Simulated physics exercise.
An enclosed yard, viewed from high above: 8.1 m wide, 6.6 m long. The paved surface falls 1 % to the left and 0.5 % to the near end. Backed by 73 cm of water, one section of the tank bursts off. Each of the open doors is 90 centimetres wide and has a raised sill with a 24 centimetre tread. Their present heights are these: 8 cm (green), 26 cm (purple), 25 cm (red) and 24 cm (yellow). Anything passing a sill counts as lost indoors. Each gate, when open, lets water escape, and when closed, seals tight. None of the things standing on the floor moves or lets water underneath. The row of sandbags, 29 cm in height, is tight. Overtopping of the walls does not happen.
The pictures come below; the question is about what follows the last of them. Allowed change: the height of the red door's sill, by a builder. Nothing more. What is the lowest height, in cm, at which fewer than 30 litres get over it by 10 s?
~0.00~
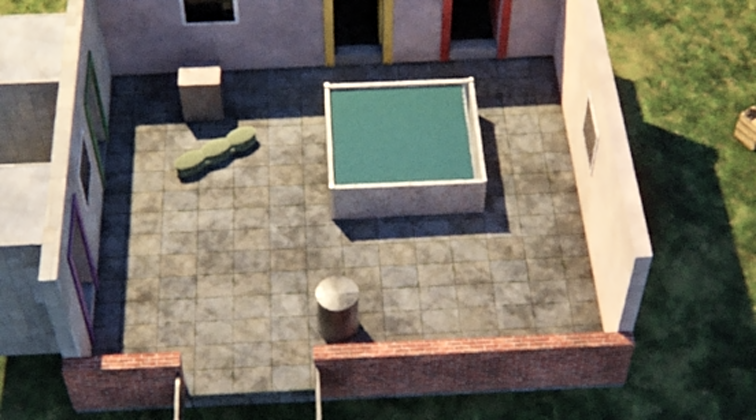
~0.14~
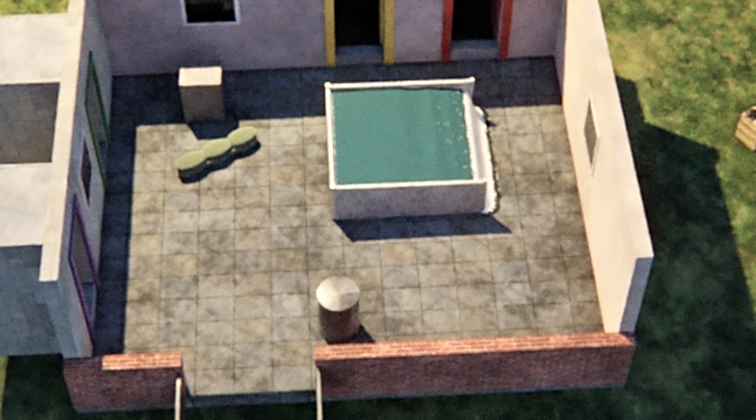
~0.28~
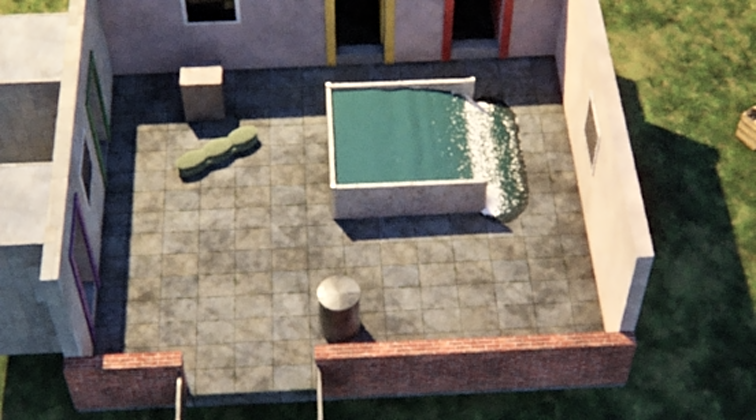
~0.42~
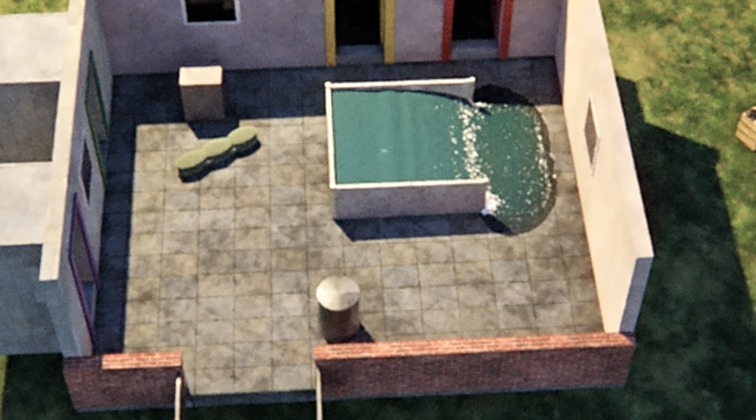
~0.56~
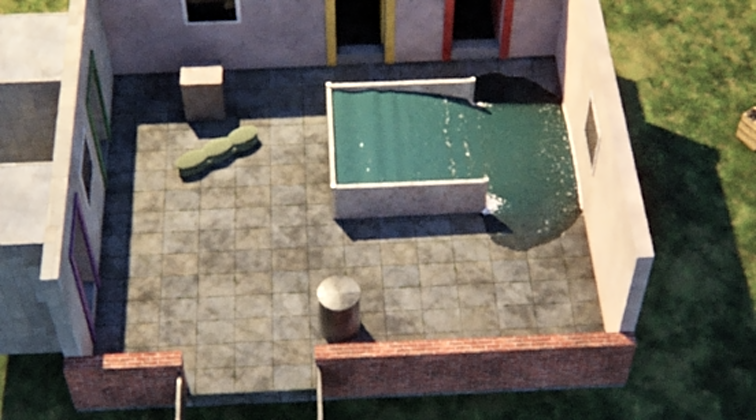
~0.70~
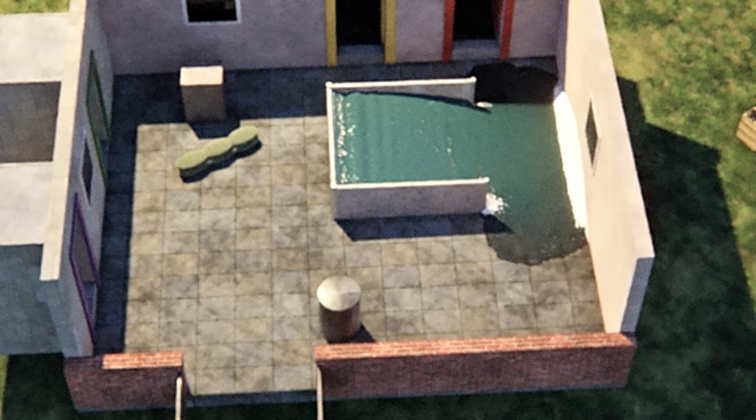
19 cm.
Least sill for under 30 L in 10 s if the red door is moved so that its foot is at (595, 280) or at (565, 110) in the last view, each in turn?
9.5 and 33 cm.
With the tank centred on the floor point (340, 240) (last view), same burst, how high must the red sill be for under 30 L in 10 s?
At least some 16 centimetres tall.
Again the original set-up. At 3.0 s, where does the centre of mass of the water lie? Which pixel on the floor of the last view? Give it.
(481, 175) or so.
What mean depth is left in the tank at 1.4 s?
About 41 centimetres.
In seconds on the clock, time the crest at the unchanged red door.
The level tops out around 3.0 s.
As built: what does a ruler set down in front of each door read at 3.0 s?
In cm - green: 0, purple: 0, red: 27, yellow: 5.
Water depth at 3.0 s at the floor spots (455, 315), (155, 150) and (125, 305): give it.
Around 2 cm, 0 cm and 0 cm.
After 1.4 s water covers 15 % of the floor, deepest (52 cm) near (565, 157); 3 cm at the red door, 0 litres in over its 25 cm sill.
After 3.0 s water covers 35 % of the floor, deepest (40 cm) near (538, 60); 27 cm at the red door, 2 litres in over its 25 cm sill.
After 10.0 s water covers 95 % of the floor, deepest (17 cm) near (96, 319); 6 cm at the red door, 7 litres in over its 25 cm sill.
At the red door as built, the water arrived by 0.9 s and peaked near 27 cm at 3.0 s.
With a sill of 15.5 cm, 56 litres would have come in within the 10 s; with 21 cm, 19 litres. So under 30 litres takes about 19 cm.
